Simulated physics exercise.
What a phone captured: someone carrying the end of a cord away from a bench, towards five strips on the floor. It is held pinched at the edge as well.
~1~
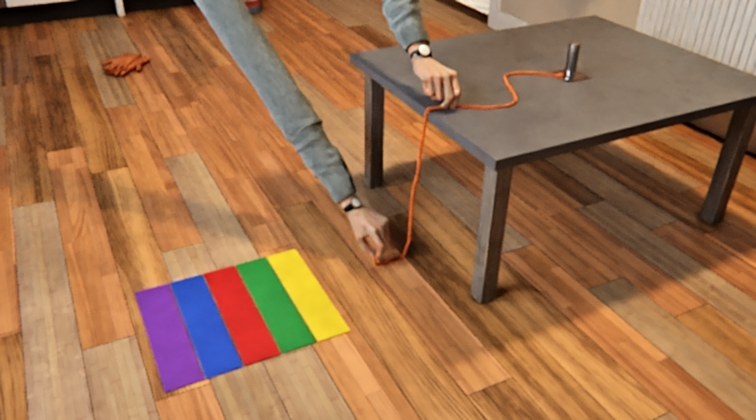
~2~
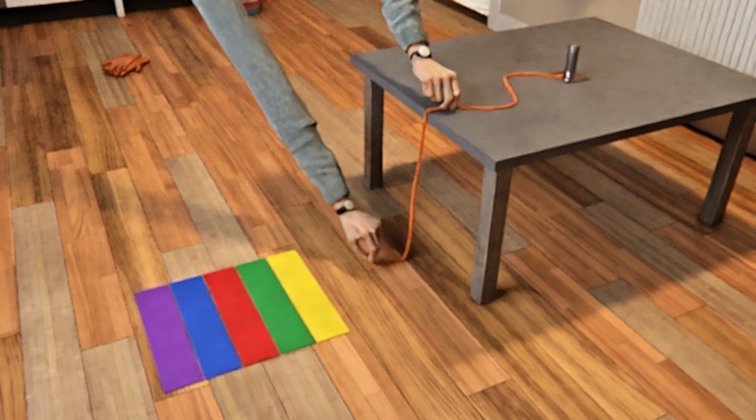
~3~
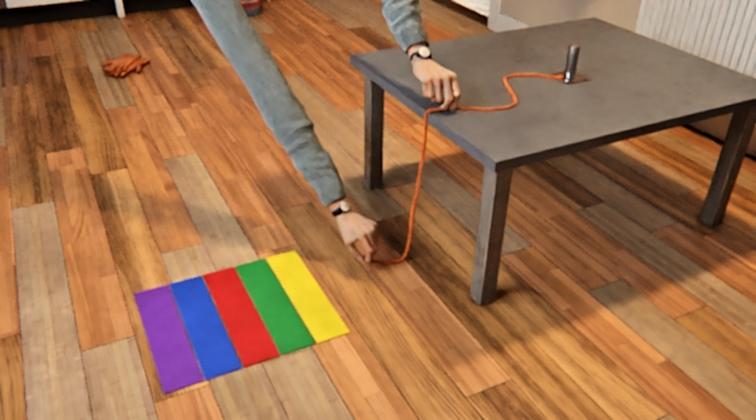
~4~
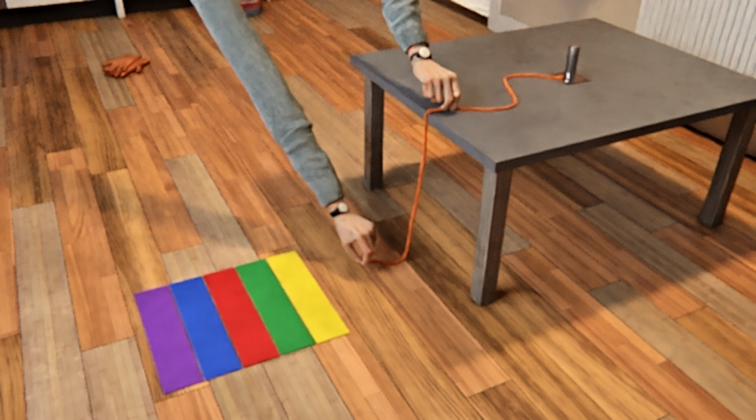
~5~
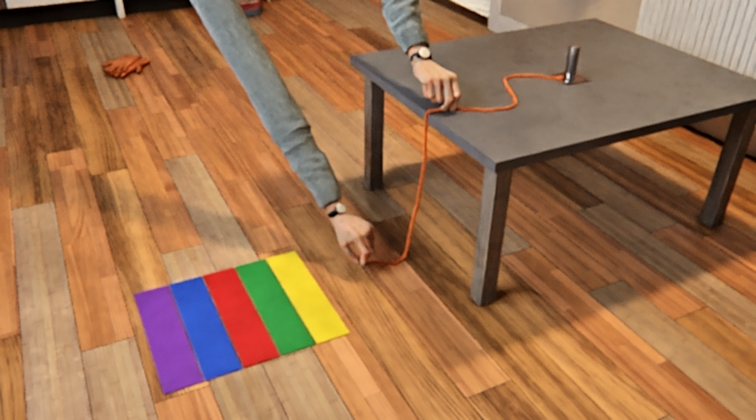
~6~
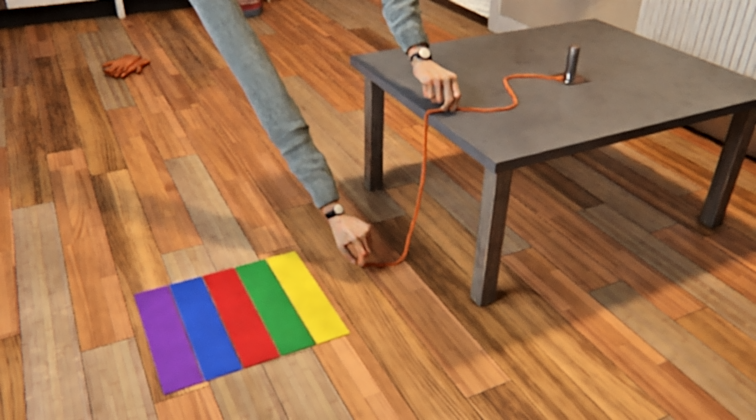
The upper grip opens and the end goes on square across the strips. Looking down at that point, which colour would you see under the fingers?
You would see blue.
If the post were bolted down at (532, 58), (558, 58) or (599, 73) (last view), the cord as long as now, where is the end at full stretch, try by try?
Pixels, try by try: About (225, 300), (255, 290), (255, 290).
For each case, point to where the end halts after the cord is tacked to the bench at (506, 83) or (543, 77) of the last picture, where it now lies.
Respectively (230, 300) and (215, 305).
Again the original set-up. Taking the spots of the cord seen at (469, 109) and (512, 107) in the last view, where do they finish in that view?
One ends up around (417, 123), the other around (454, 105).
Early on, end near (279, 285); over green.
Midway, end near (233, 298); over red.
At the end of the slack, end near (204, 307); over blue. It gets as far as the blue strip.
